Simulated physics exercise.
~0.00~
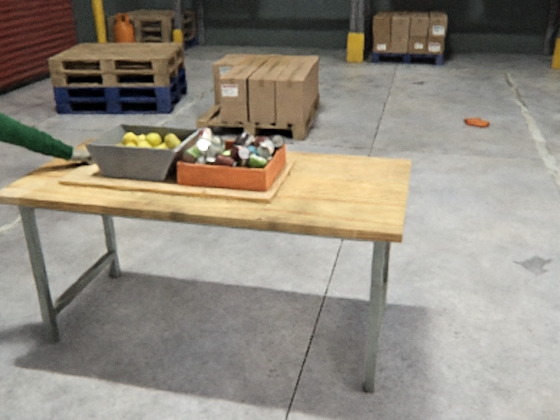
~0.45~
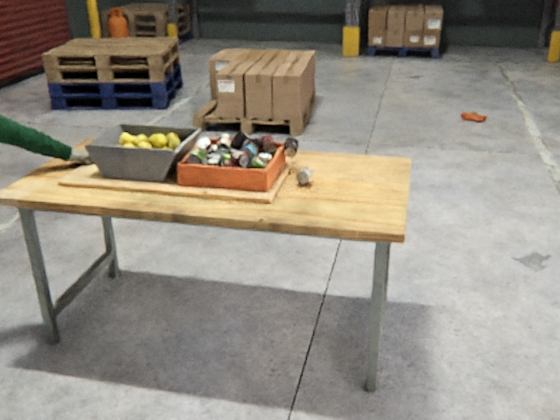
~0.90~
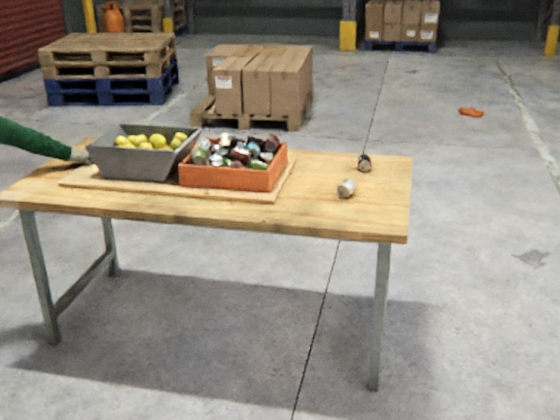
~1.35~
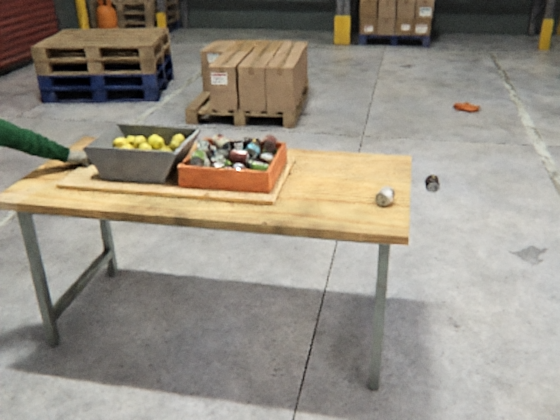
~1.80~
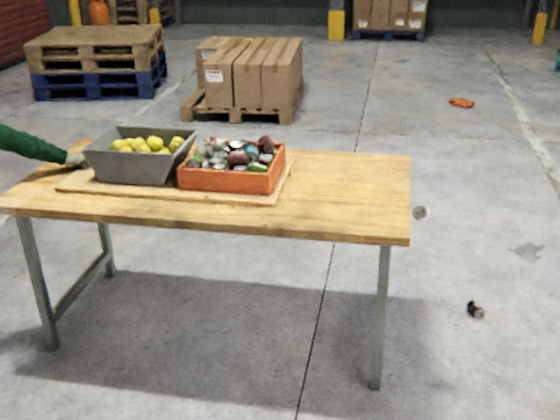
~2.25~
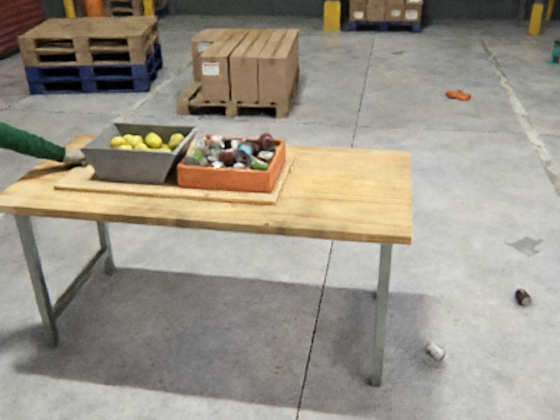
A board carrying an orange basket of mini cans and a grey basket of lemons is jostled on a wooden table by a green-sleeved hand at its left edge. The cans shift in their pile, and two come out over the right side of the orange basket. Both roll rightward across the tabletop, one ahead of the other. The first goes off the right end and drops toward the concrete floor, and the second follows it over. At the end both cans lie apart on the floor, while the lemons and remaining cans stay in their baskets.
